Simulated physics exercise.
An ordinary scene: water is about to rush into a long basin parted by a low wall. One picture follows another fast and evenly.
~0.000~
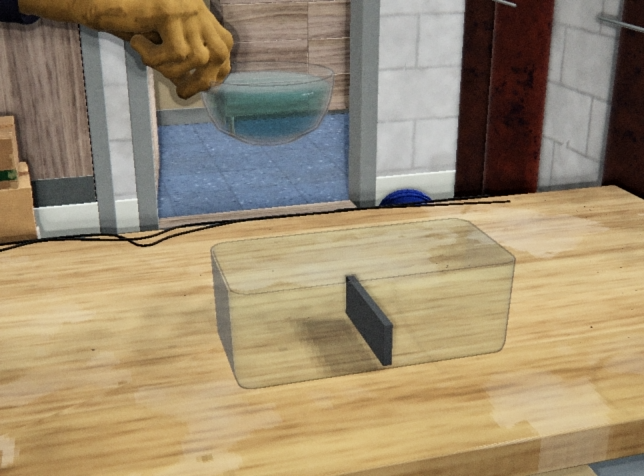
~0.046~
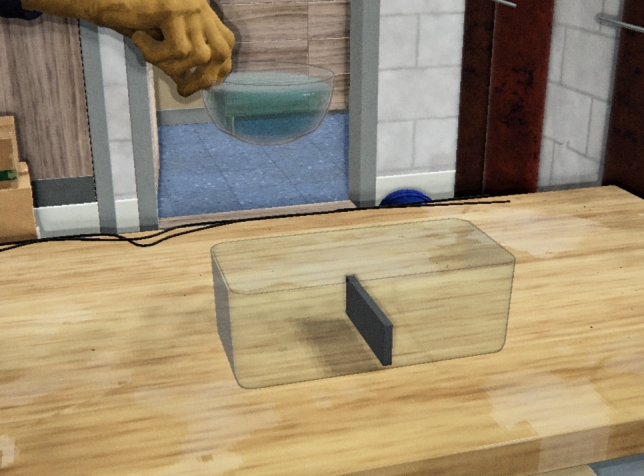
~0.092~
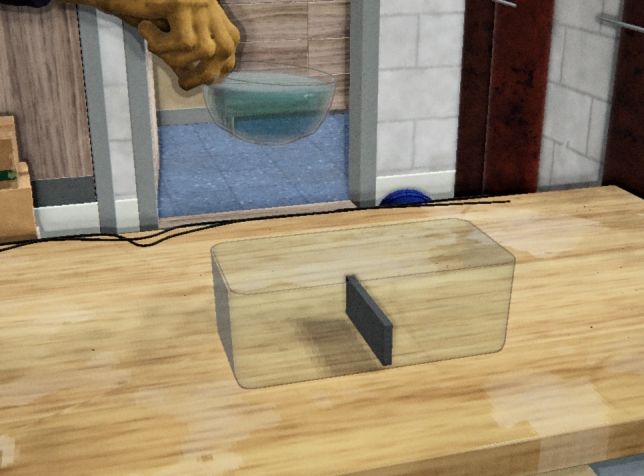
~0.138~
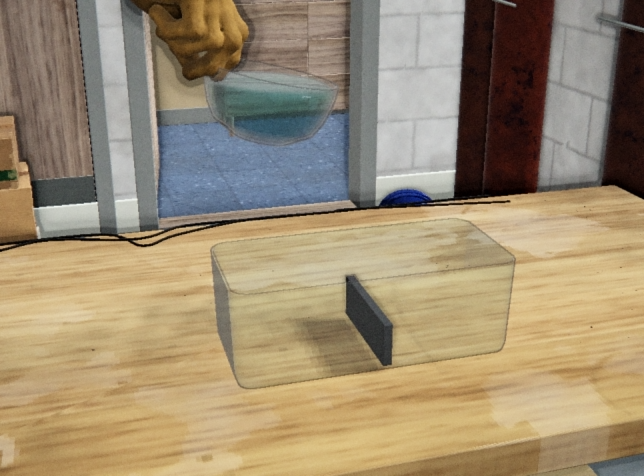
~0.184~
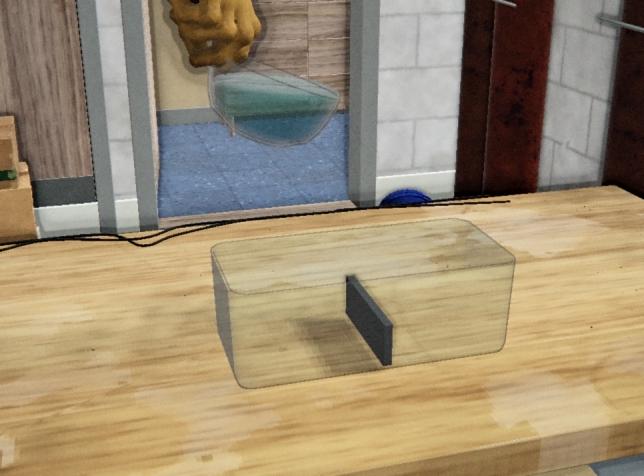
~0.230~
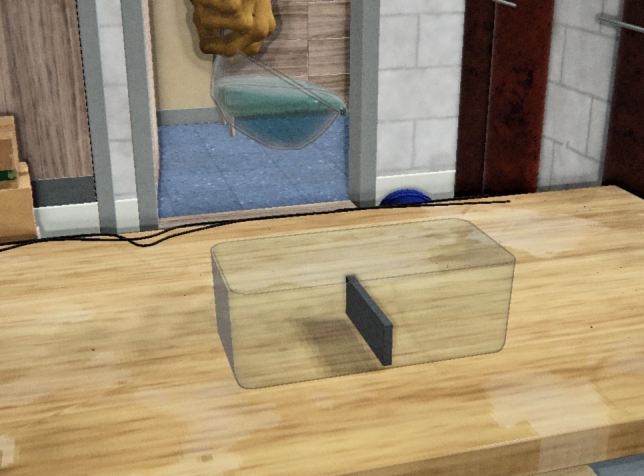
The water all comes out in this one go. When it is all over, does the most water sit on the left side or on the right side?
More to the right.
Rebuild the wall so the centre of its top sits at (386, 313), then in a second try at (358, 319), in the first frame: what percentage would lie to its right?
45 % then 70 %.
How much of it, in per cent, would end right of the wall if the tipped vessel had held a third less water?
Some 55 parts in a hundred, give or take.
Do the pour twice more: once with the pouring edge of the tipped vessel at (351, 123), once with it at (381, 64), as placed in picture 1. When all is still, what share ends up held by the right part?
First place gives some 75 %, second place some 85 %.
After 0.49 s the tilt is 94° and 17 per cent is still to pour, 2 is left of the wall and 24 right of it.
After 0.68 s the tilt is 102° and 1 per cent is still to pour, 22 is left of the wall and 69 right of it.
After 0.88 s the tilt is 102° and 0 per cent is still to pour, 30 is left of the wall and 67 right of it.
After 1.10 s the tilt is 102° and 0 per cent is still to pour, 31 is left of the wall and 67 right of it.
In the end 31 per cent lies left of the wall, 67 right of it and 2 outside.
